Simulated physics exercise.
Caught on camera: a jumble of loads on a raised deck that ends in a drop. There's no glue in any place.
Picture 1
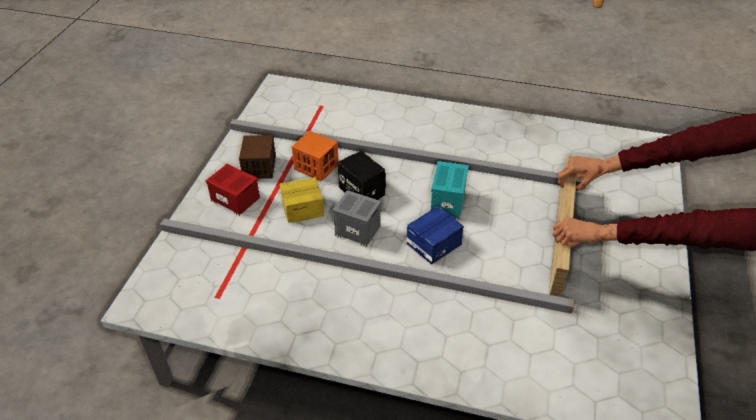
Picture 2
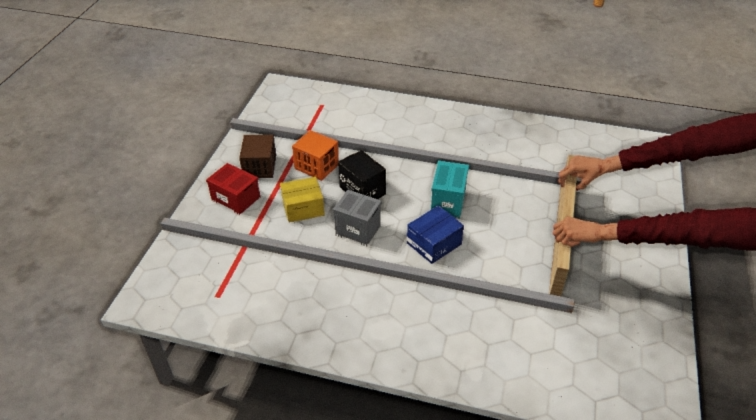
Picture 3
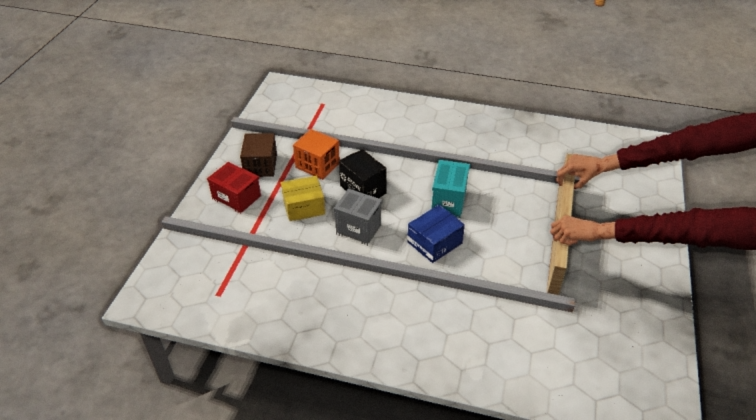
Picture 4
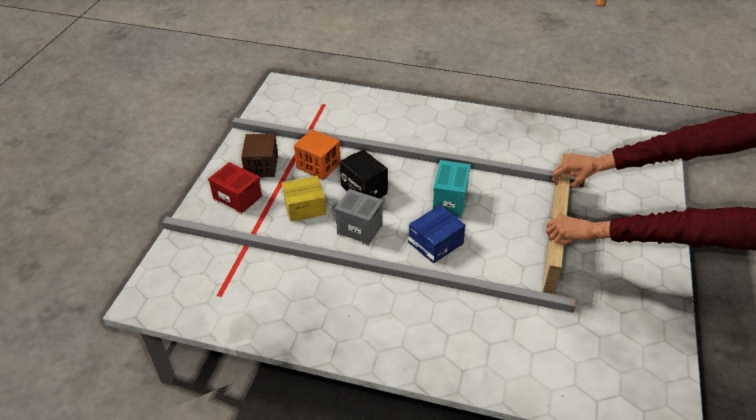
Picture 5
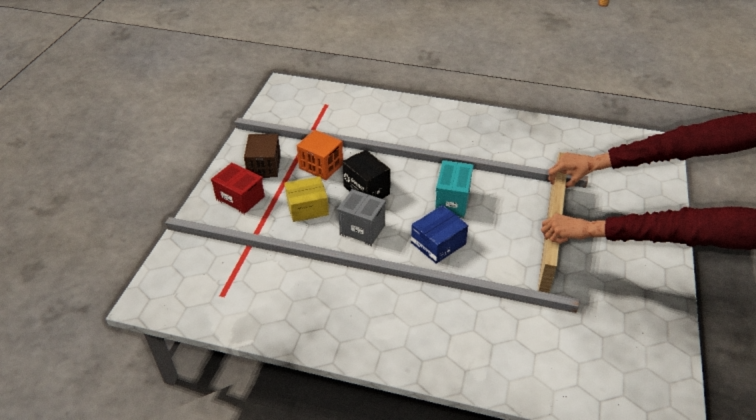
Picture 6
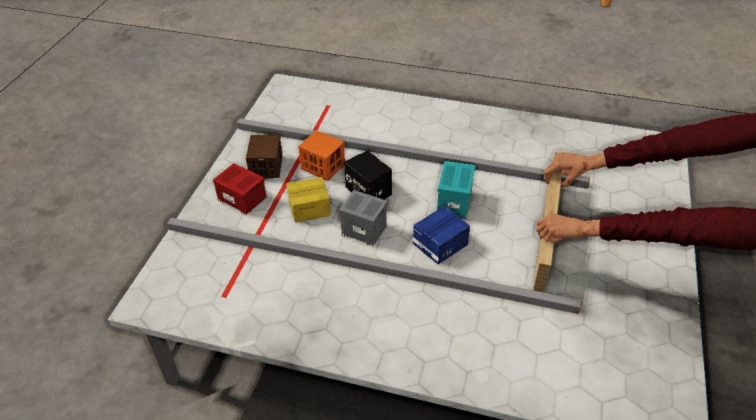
A white hexagon-patterned table stands on a grey concrete floor, seen from above at an angle. Between two grey rails lie red, brown, orange, yellow, black, grey, turquoise and blue boxes and crates, with red tape crossing near the left and two dark-red-sleeved hands holding a wooden plank at right. The hands slide the plank slightly left, the boxes stay put on the table, and the view shifts very slightly.
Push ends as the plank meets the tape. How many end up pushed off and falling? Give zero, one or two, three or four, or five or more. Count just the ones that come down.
After that push, what drops off the edge is fewer than three, not none.
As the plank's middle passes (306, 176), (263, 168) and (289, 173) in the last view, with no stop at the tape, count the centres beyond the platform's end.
It comes out as 1, then 3, then 1.
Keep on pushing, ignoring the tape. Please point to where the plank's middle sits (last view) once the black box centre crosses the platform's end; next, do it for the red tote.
The middle is at (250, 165) when it's the black box, and at (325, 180) when it's the red tote.
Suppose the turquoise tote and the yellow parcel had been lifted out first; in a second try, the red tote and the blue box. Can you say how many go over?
The counts: 1 and 0.
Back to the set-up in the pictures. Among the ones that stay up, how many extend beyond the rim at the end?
Result: 2.
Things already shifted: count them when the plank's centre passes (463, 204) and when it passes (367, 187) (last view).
At first I count 2, and then 7.
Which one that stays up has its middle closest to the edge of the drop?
The yellow parcel ends up foremost.
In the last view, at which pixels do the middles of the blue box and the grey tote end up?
In the last picture they sit at about (249, 207) and about (216, 194).
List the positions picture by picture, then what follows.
The first picture shows red tote (234, 190); brown crate (258, 157); orange crate (316, 156); plank (564, 224); tape (277, 188).
The second picture shows brown crate (258, 156); black box (362, 178).
The third picture shows orange crate (317, 154); blue box (436, 233).
The fourth picture shows red tote (236, 188); yellow parcel (304, 199).
The fifth picture shows brown crate (263, 156); turquoise tote (454, 189).
The sixth picture shows red tote (240, 189); brown crate (265, 156); orange crate (322, 156); plank (549, 220); tape (284, 187).
Soon after, none off yet; red tote at rest near (240, 189); brown crate at rest near (265, 156); orange crate at rest near (322, 156).
After that, none off yet; red tote displaced a little near (232, 188); brown crate at rest near (265, 156); orange crate displaced a little near (307, 150).
In the end, the number that fall off is one or two; gone, red tote.
